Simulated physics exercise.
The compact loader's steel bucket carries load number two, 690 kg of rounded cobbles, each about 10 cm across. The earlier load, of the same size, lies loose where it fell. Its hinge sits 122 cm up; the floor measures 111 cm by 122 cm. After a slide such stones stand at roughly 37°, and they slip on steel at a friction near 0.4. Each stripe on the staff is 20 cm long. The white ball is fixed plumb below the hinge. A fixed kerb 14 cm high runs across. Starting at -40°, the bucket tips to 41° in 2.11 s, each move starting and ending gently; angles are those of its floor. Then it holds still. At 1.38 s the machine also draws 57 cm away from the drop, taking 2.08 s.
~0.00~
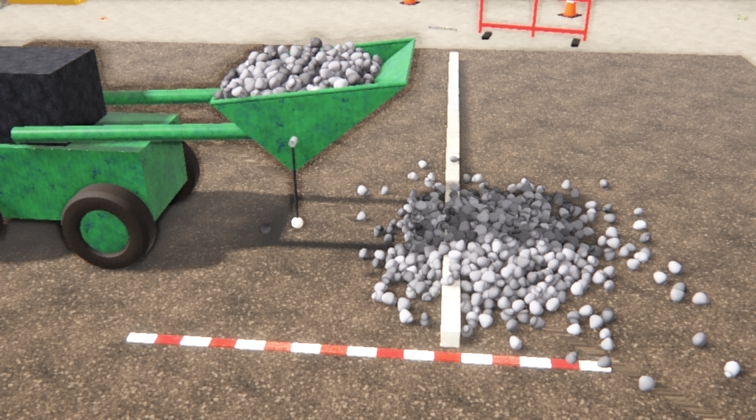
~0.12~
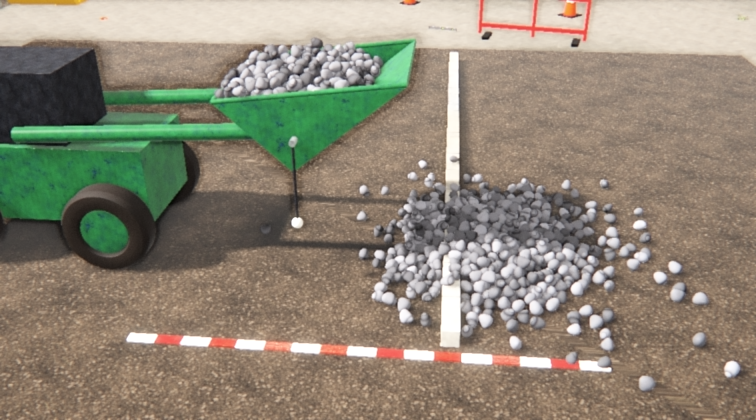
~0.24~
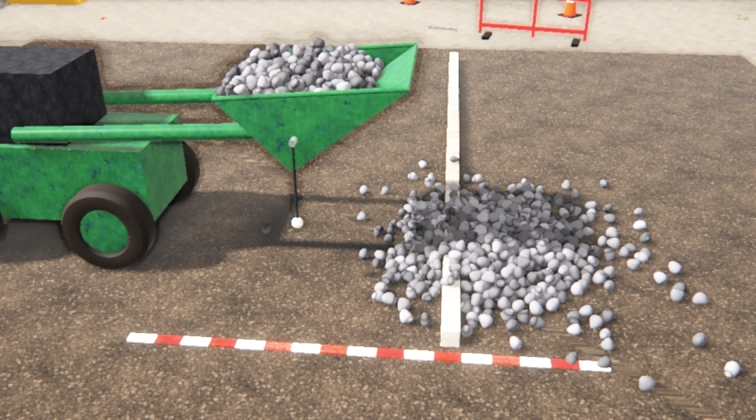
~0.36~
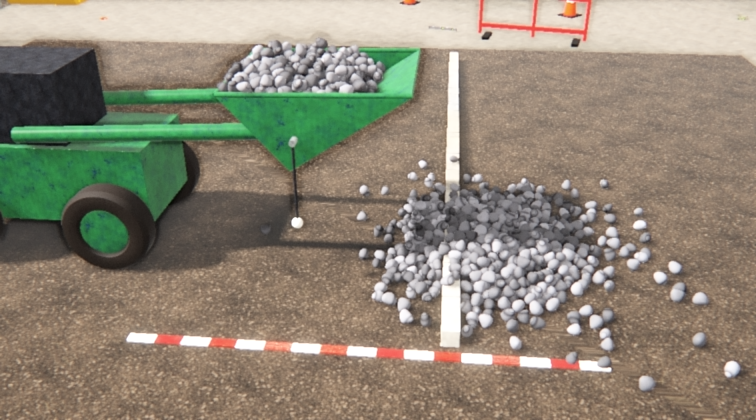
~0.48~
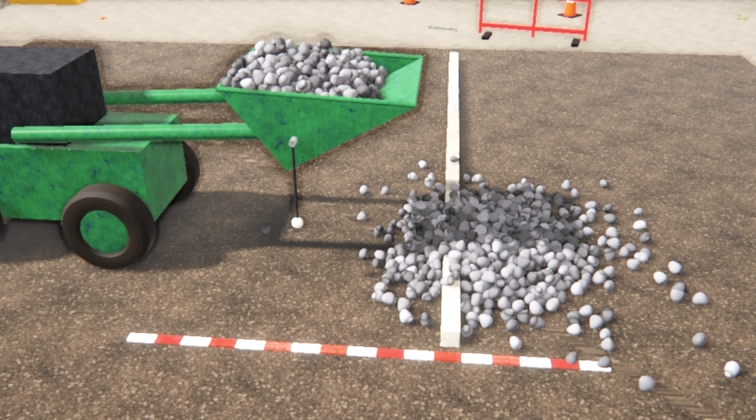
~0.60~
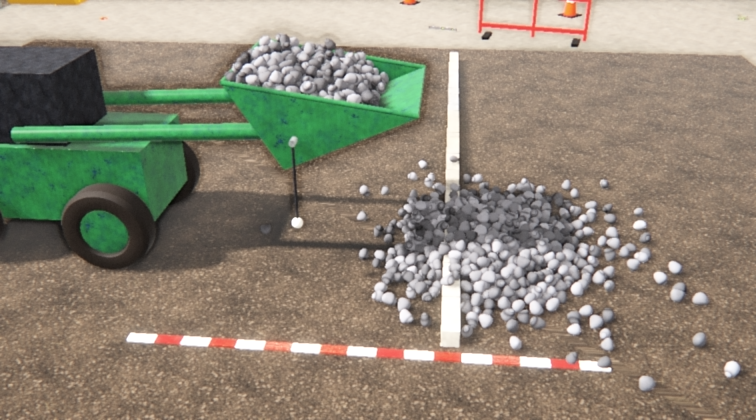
We see a green loader holding a bucket of grey stones above a loose pile lying across a white kerb; the bucket slowly rotates clockwise, its right lip lowering slightly, while its stones stay inside and the machine remains still.
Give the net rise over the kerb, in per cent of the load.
Roughly 5 per cent of a load more.
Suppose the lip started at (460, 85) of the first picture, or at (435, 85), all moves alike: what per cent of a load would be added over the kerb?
About 40 and 20 per cent.
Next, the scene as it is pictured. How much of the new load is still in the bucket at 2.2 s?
It holds some 15 per cent.
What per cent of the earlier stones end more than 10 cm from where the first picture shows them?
About 5 per cent.
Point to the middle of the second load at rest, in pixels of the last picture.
Near (397, 230).
After 1.6 s the floor is at 28°; in per cent of one load, 93 in the bucket, 33 on this side of the kerb, 76 over the kerb; the foremost stones are at (675, 280).
After 2.2 s the floor is at 41°; in per cent of one load, 17 in the bucket, 106 on this side of the kerb, 78 over the kerb; the foremost stones are at (678, 284).
After 3.9 s the floor is at 41°; in per cent of one load, 0 in the bucket, 121 on this side of the kerb, 81 over the kerb; the foremost stones are at (675, 280).
After 6.7 s the floor is at 41°; in per cent of one load, 0 in the bucket, 121 on this side of the kerb, 81 over the kerb; the foremost stones are at (675, 280). Net gain over the kerb, 5.
